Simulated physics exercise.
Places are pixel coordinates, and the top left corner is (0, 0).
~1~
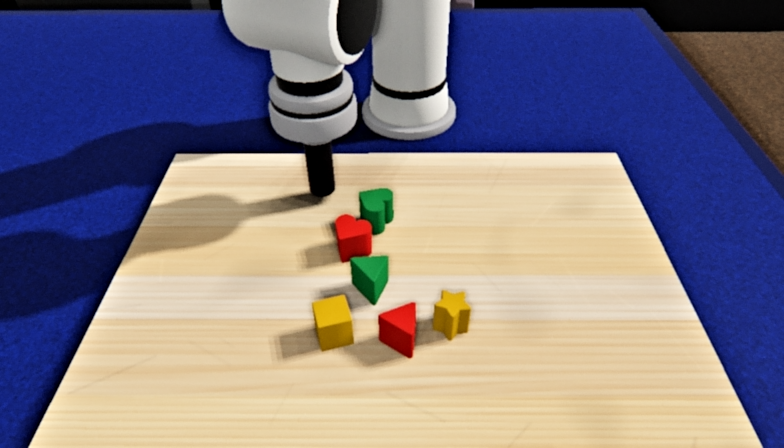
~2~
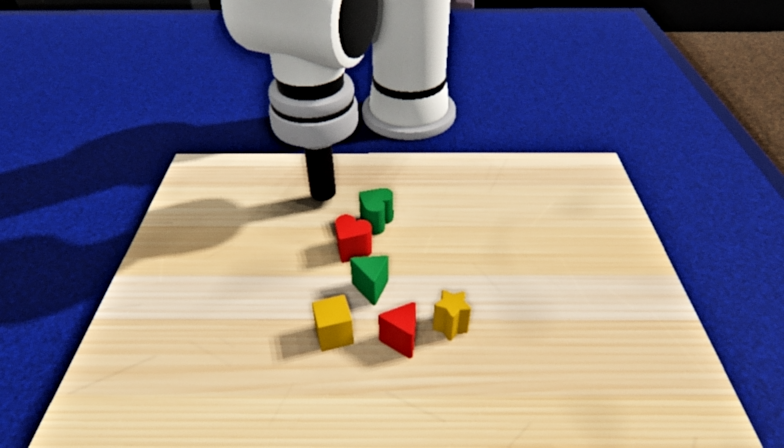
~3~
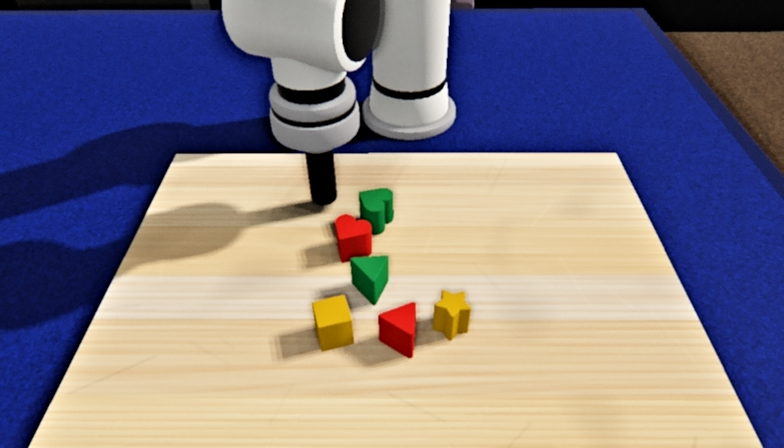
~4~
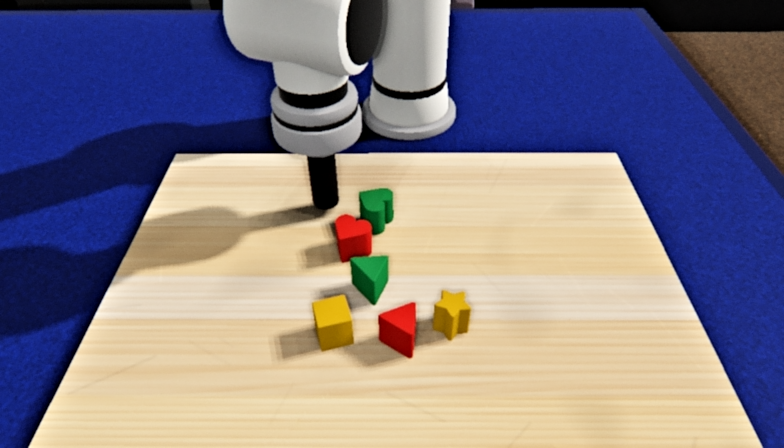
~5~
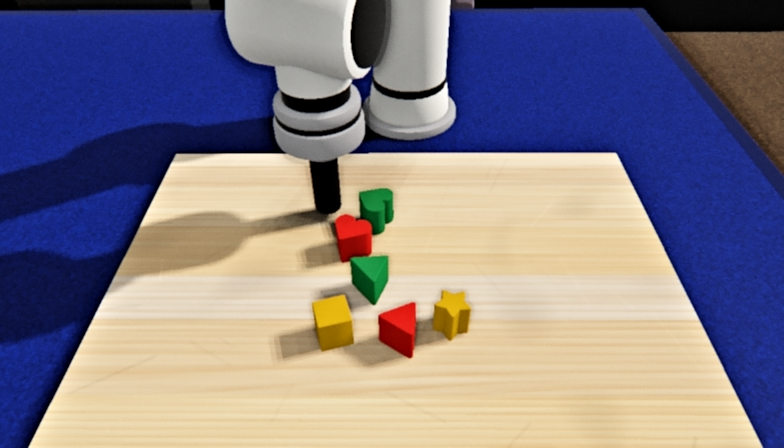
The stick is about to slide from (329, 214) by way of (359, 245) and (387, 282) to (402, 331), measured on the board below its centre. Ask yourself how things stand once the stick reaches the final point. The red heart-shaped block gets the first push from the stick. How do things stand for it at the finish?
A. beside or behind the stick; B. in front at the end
Option B.
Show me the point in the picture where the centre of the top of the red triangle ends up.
Top centre: (414, 338).
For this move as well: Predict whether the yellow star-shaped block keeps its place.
The block you're asking about stays where it is.
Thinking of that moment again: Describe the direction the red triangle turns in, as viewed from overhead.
It turns counter-clockwise.
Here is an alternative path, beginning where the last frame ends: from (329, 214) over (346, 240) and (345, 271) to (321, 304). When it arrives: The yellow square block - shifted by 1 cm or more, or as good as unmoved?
At the end of the path, it will still be in place.
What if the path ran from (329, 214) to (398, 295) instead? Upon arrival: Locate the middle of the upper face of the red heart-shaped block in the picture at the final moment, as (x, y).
It should be at about (387, 298).
The first path, step by step. One third of the way, stick (359, 239); red heart-shaped block (362, 245), turned 15° clockwise.
Two thirds of the way, stick (388, 276); red heart-shaped block (382, 287), turned 45° clockwise; green triangle (373, 309), turned 30° clockwise.
At the end, stick (402, 324); red heart-shaped block (379, 333), turned 95° clockwise; green triangle (348, 341), turned 80° clockwise; green heart-shaped block unmoved; red triangle (414, 338), turned 40° anticlockwise; yellow star-shaped block unmoved.
